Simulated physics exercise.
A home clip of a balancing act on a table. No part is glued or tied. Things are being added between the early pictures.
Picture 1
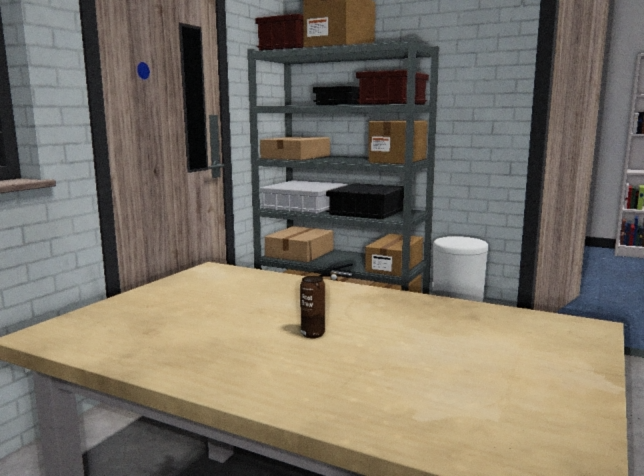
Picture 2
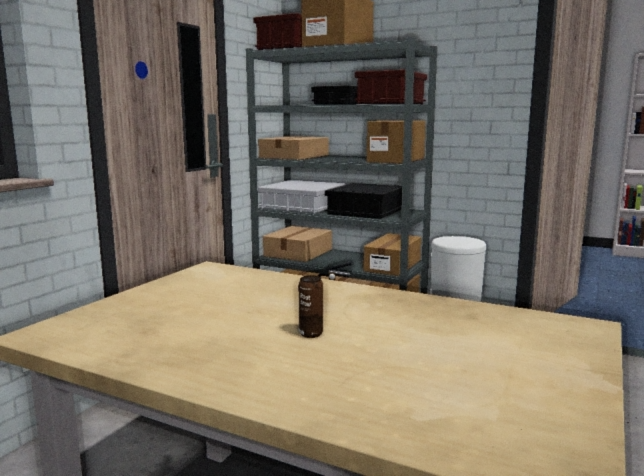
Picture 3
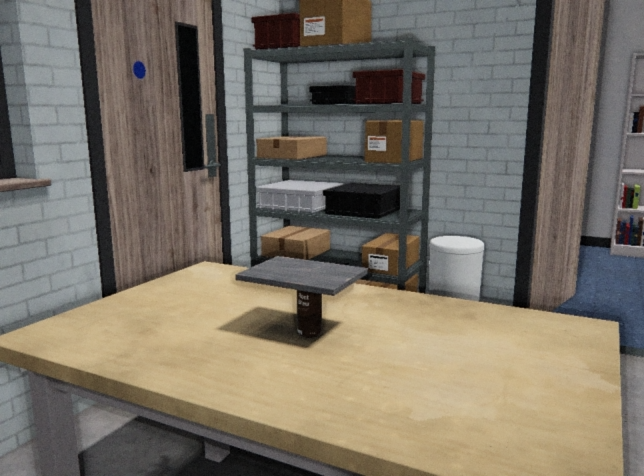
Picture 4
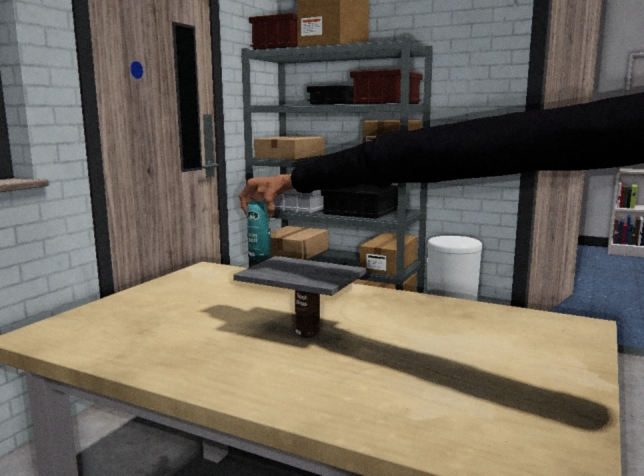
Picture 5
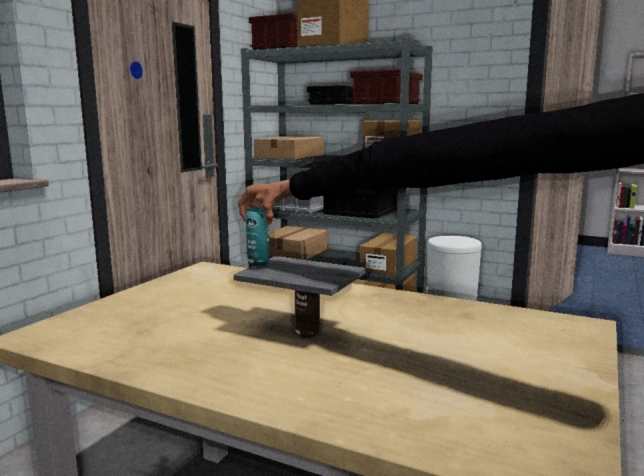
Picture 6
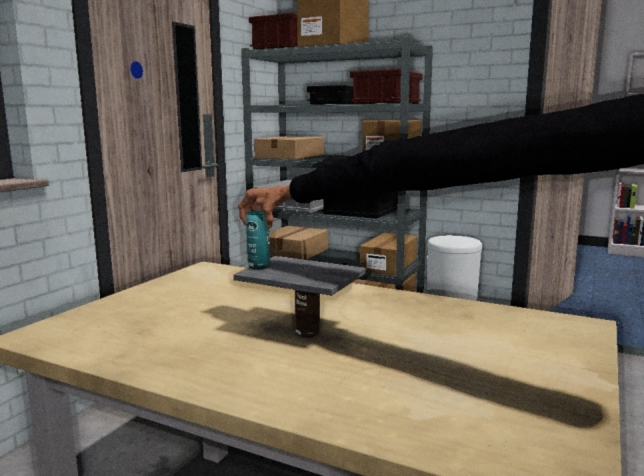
A hand lowering a turquoise can onto the left end of a grey board set atop a dark bottle, and keeping hold.
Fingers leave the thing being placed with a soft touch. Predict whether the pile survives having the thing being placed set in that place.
Prediction: The pile does not survive and comes down.
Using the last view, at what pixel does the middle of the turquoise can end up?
The object winds up at approximately (238, 315).
Then, 0.60 s past the last view, turquoise can now fallen; grey board rocked 54° from its first pose.
Then, 0.80 s past the last view, grey board rocked 67° from its first pose; brown can rocked 4° from its first pose.
Then, 1.10 s past the last view, grey board and brown can now fallen.
Finally, fallen, grey board, turquoise can and brown can. Final places as the last picture's camera would see them, turquoise can near (238, 315). The stack gives way.
